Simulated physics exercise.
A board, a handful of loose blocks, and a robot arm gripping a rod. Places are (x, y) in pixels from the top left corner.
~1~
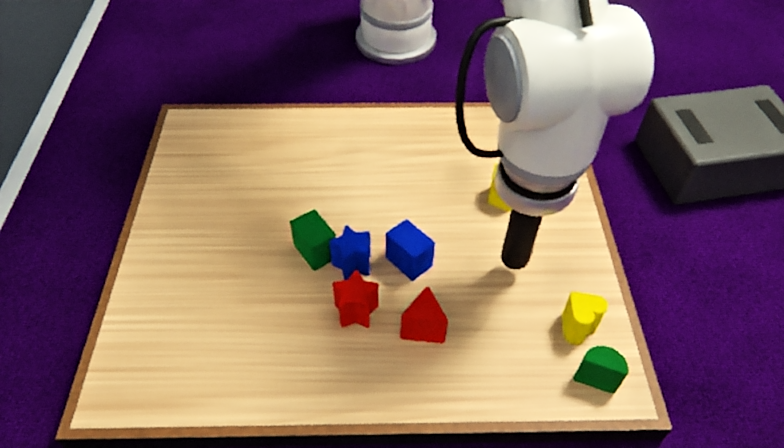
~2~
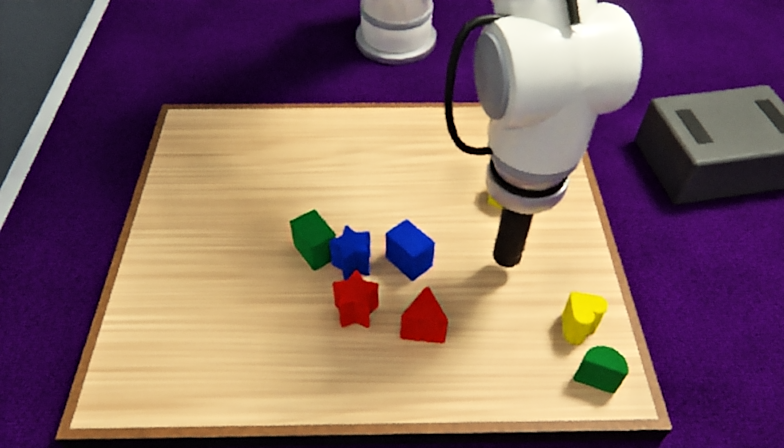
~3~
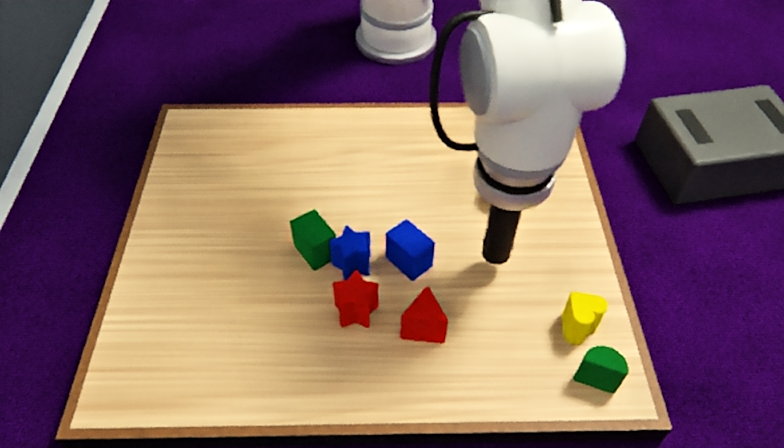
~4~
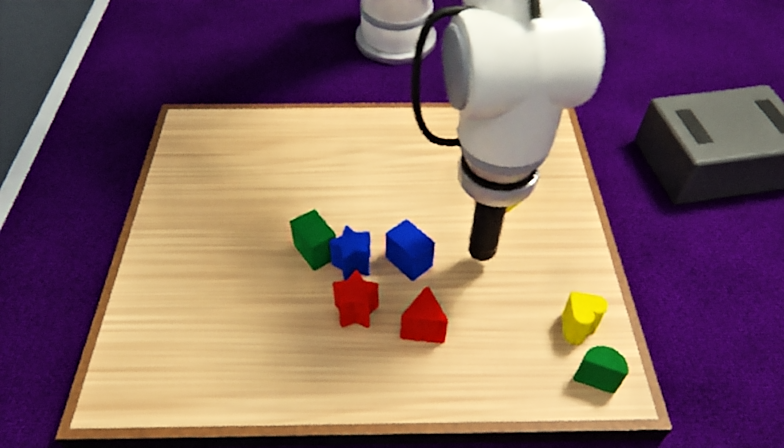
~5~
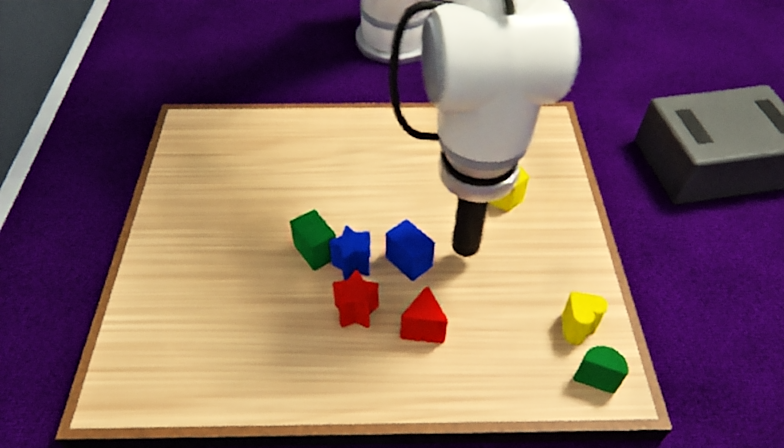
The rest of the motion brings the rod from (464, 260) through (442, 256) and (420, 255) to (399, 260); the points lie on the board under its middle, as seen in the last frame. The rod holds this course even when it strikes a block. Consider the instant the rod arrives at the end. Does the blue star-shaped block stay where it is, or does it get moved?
At the end, its place is different.
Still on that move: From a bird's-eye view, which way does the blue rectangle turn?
Watching from overhead, you'd notice the blue rectangle rotating clockwise.
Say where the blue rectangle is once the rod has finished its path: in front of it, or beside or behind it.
I'd say it is still being pushed.
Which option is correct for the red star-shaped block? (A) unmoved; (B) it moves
It's A.
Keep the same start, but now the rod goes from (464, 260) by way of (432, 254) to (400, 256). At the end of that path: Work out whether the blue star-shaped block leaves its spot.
It gets displaced.
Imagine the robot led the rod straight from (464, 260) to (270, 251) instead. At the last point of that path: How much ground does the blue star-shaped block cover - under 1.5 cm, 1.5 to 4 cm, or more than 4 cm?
Beyond 4 cm.
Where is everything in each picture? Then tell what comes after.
The first frame shows rod tip at (515, 259); block tops, green rectangle at (313, 227); blue star-shaped block at (351, 241); red star-shaped block at (355, 288); blue rectangle at (410, 237).
The second frame shows rod at (507, 257); blocks unchanged.
The third frame shows rod at (496, 254); blocks unchanged.
The fourth frame shows rod at (482, 251); blocks unchanged.
The fifth frame shows rod at (466, 247); green rectangle at (313, 227); blue star-shaped block at (351, 241); red star-shaped block at (355, 288); blue rectangle at (410, 237).
What follows on the original path. Halfway along, rod at (431, 242); blue rectangle at (404, 239).
At the end, rod at (400, 247); green rectangle at (304, 227), turned 15° clockwise; blue star-shaped block at (336, 243), turned 15° anticlockwise; red star-shaped block in place; blue rectangle at (371, 244), turned 25° clockwise.
